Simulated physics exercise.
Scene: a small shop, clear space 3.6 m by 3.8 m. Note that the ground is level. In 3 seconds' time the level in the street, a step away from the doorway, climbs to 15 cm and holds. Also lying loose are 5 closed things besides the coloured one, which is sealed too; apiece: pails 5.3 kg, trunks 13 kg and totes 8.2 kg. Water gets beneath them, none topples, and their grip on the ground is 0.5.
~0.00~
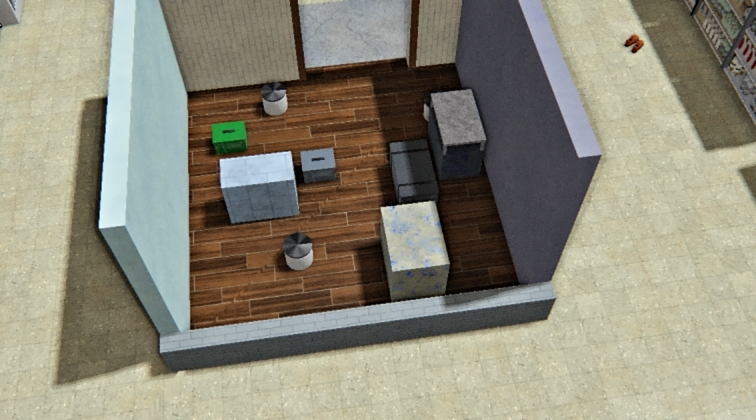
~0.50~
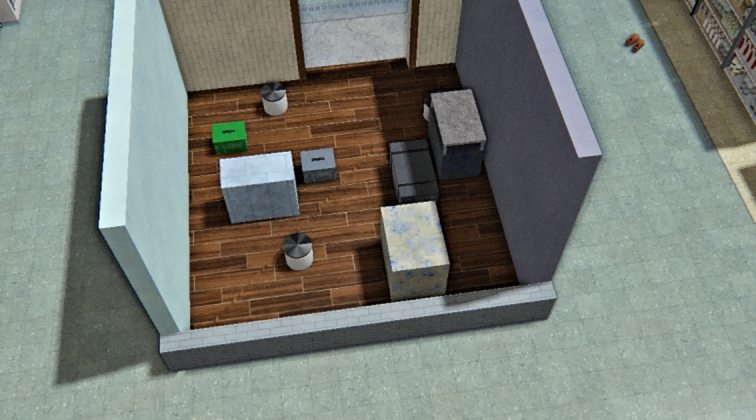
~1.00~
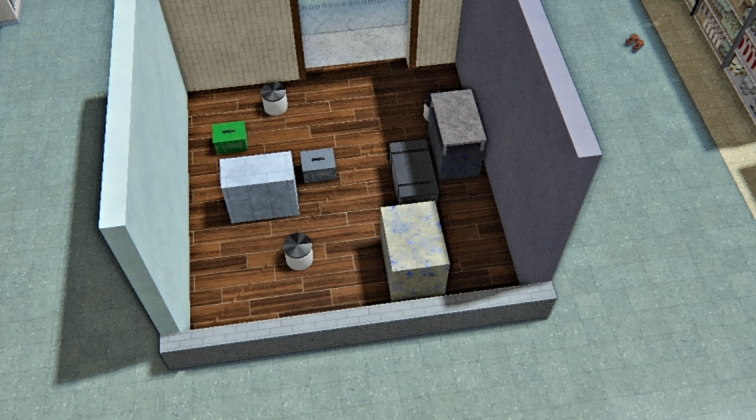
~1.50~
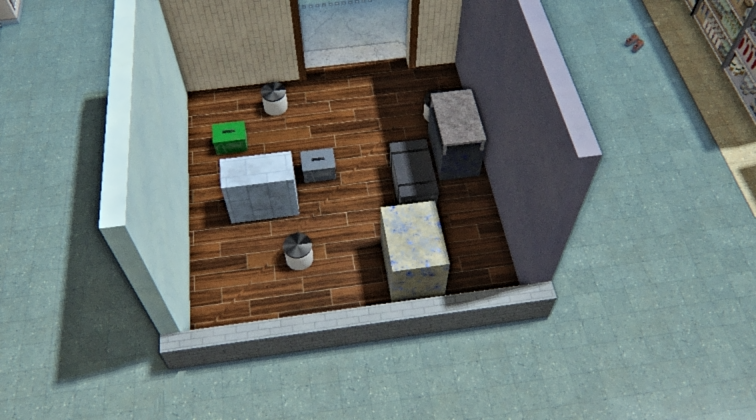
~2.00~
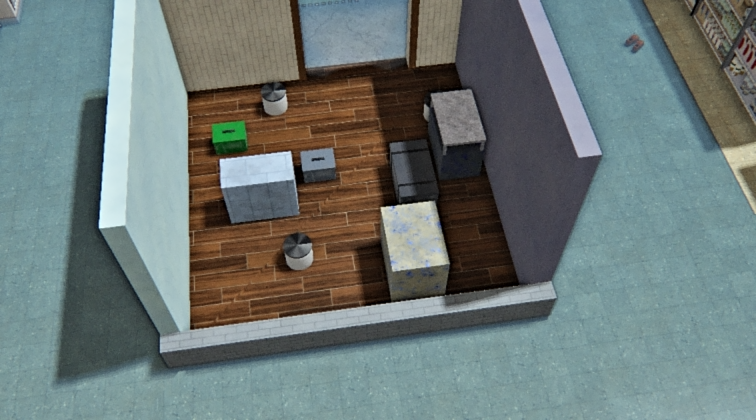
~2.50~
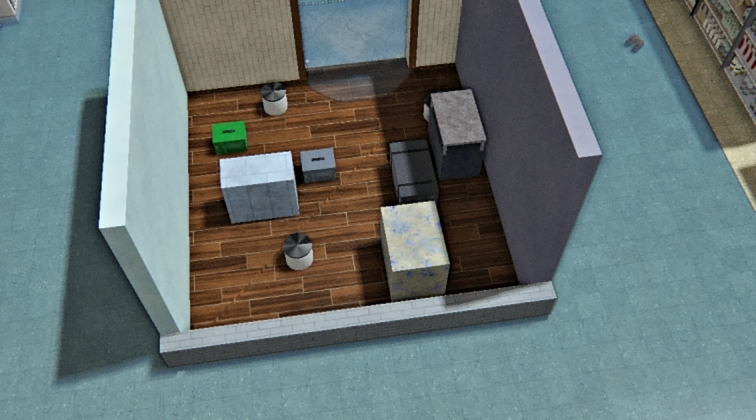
Water spreads over the pale paving outside a small open-topped shop, turning it blue-green, and gradually deepens in colour around the walls. It then slips through the doorway at the back and fans thinly onto the wooden floor, while the green box and the other objects inside stay still.
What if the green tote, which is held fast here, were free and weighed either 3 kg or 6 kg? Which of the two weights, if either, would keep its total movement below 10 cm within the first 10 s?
Only the heavier would.
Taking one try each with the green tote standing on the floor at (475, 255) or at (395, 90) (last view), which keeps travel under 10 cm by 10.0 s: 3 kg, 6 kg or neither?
For the first spot both come up short, for the second both come up short.
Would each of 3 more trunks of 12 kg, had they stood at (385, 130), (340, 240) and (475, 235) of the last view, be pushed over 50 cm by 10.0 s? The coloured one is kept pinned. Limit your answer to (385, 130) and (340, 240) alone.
In that order: More, more.
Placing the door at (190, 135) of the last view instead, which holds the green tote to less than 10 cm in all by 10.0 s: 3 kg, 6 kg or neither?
With that change, both options fail.
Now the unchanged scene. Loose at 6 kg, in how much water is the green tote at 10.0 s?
4 cm, roughly.
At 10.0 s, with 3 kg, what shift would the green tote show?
About 40 cm.
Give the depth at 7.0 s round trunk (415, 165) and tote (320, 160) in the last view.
Around 7 cm and 6 cm.
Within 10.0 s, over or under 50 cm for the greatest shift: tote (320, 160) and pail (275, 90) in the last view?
In that order: More, under.
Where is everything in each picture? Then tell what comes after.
The first frame shows the green tote at (229, 132) rests on the ground; 0.0 m2 under water; 0 of 6 have shifted.
The second frame shows the green tote at (229, 132) rests on the ground; 0.0 m2 under water; 0 of 6 have shifted.
The third frame shows the green tote at (229, 132) rests on the ground; 0.0 m2 under water; 0 of 6 have shifted.
The fourth frame shows the green tote at (229, 132), on the bottom; water covers 0.0 m2; 0 of 6 have shifted.
The fifth frame shows the green tote at (229, 132) rests on the ground; 0.0 m2 under water; 0 of 6 have shifted.
The sixth frame shows the green tote at (229, 132), on the bottom; water covers 0.5 m2; 0 of 6 have shifted.
After 3.5 s the green tote would be 0 cm from its start with 3 kg and 0 cm from its start with 6 kg; 0 cm of water round it then.
After 4.5 s the green tote would be 0 cm from its start with 3 kg and 0 cm from its start with 6 kg; 0 cm of water round it then.
After 7.0 s the green tote would be 3 cm from its start with 3 kg and 0 cm from its start with 6 kg; 2 cm of water round it then.
After 10.0 s the green tote would be 39 cm from its start with 3 kg and 0 cm from its start with 6 kg; 4 cm of water round it then.
